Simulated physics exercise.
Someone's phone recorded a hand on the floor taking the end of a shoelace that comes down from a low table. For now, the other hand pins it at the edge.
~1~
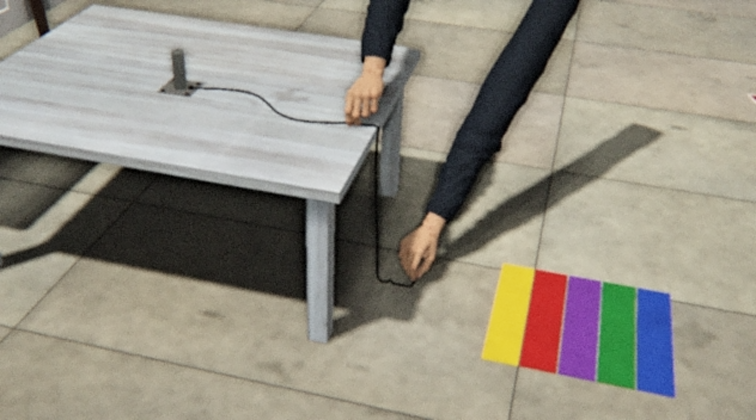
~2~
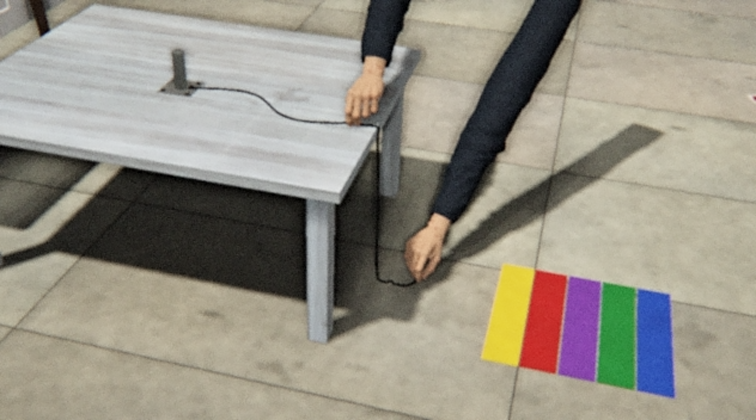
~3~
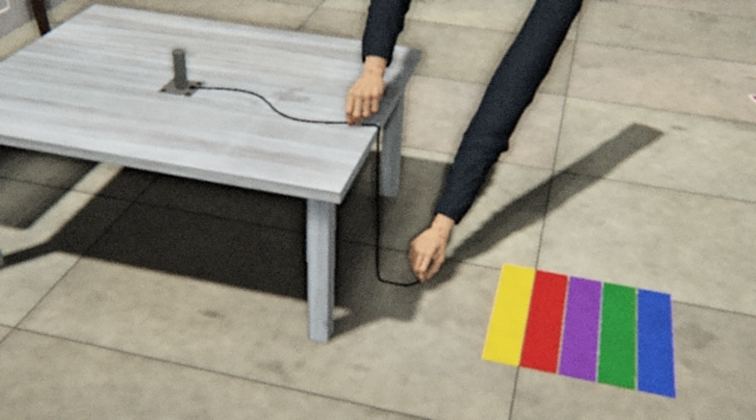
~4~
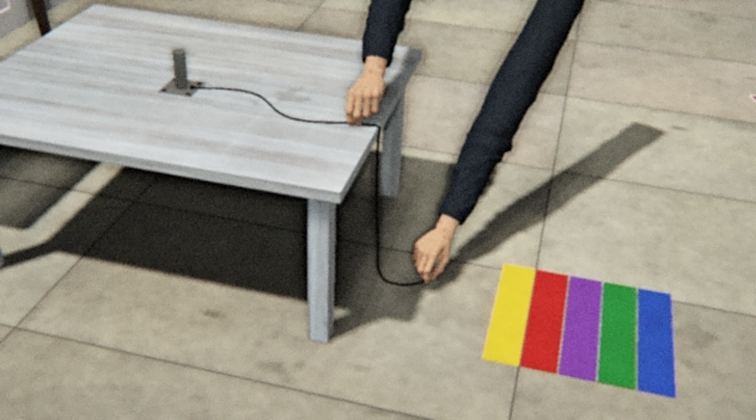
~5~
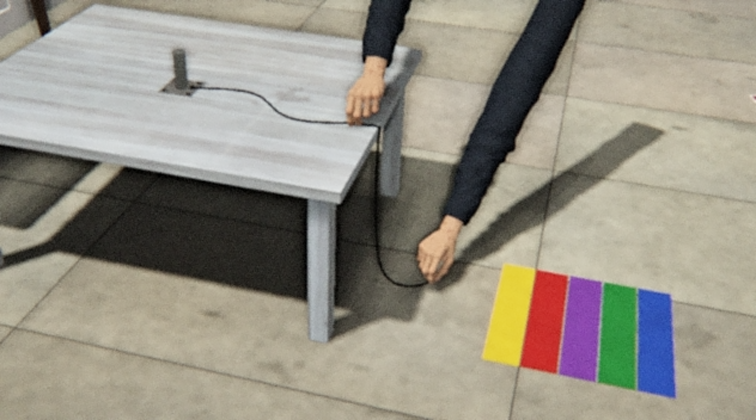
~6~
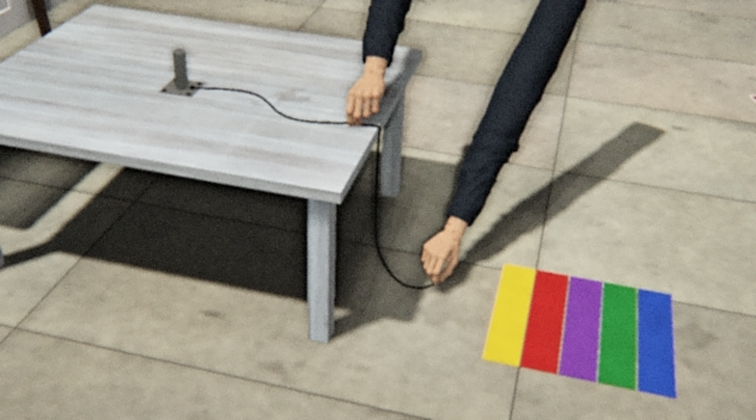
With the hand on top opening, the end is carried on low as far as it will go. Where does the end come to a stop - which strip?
On the red strip.
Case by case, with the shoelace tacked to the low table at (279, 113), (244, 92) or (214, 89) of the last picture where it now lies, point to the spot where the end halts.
Try one gives (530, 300), try two (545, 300), and try three (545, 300).
Early on, end near (485, 289); short of the strips.
Midway, end near (525, 297); over yellow.
At the end of the slack, end near (548, 301); over red. The red one.
